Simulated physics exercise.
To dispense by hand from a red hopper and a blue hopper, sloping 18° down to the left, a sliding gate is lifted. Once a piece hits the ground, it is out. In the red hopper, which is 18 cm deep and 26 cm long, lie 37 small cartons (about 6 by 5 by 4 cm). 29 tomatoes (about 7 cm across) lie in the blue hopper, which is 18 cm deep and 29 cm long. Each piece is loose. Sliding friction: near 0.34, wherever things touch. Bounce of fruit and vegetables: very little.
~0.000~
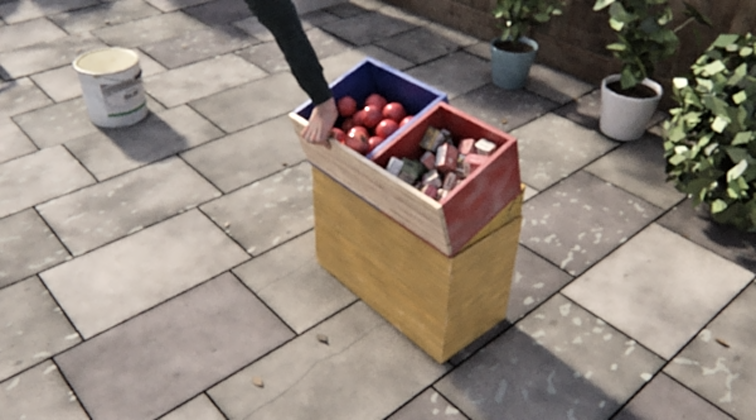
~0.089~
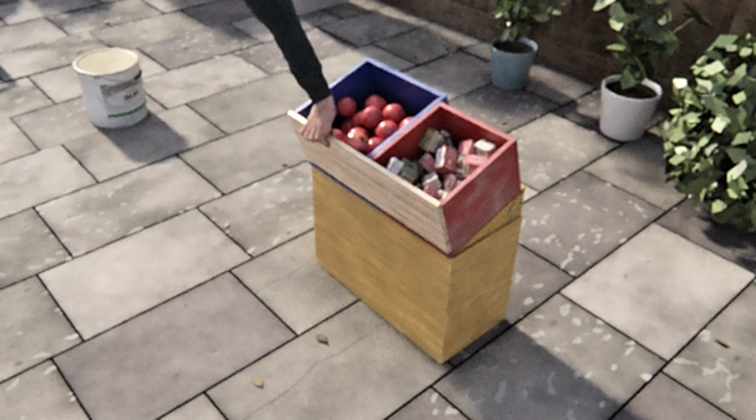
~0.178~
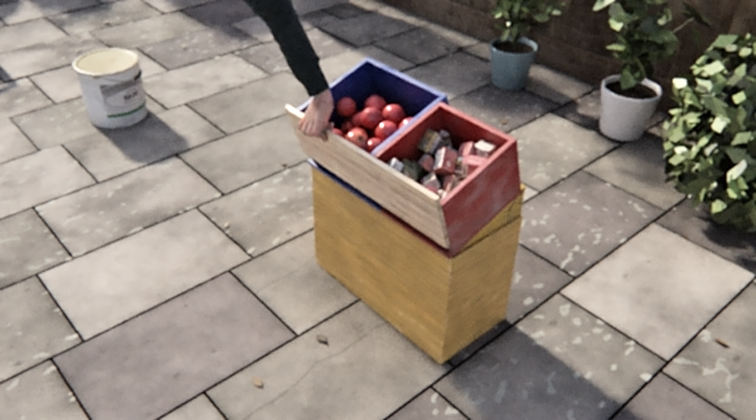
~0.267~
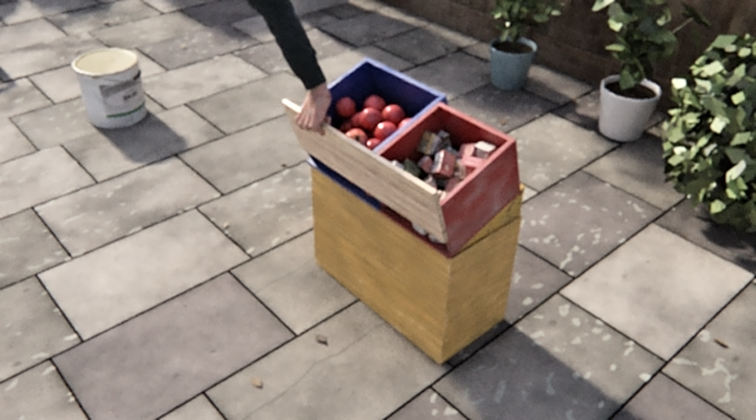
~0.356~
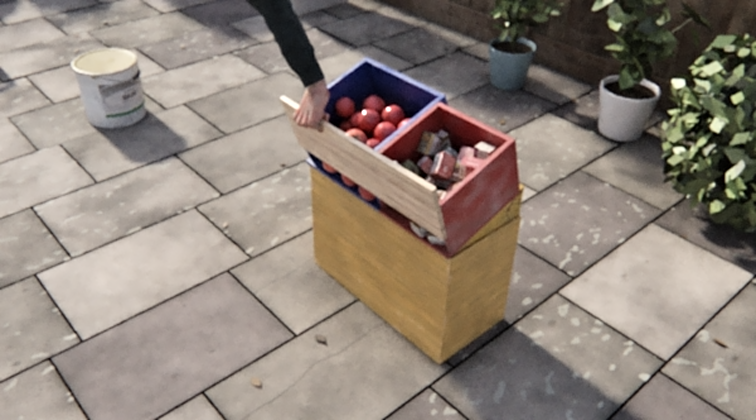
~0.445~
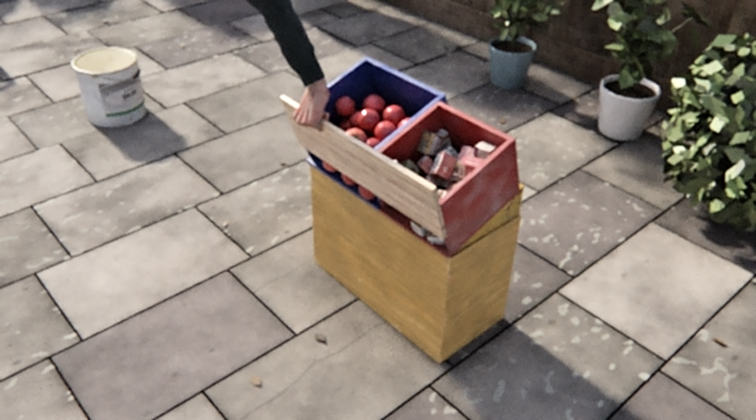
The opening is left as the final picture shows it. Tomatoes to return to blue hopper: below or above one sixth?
Below.
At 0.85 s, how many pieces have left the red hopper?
Count for the red hopper: Roughly 0.
After 0.85 s, 0 of 37 out of the red hopper and 0 of 29 out of the blue hopper.
After 1.35 s, 0 of 37 out of the red hopper and 0 of 29 out of the blue hopper.
After 2.05 s, 0 of 37 out of the red hopper and 0 of 29 out of the blue hopper.
When it is over (at 2.96 s), 0 of 37 out of the red hopper and 0 of 29 out of the blue hopper. Asked share, 0 of 29, 0 per cent.
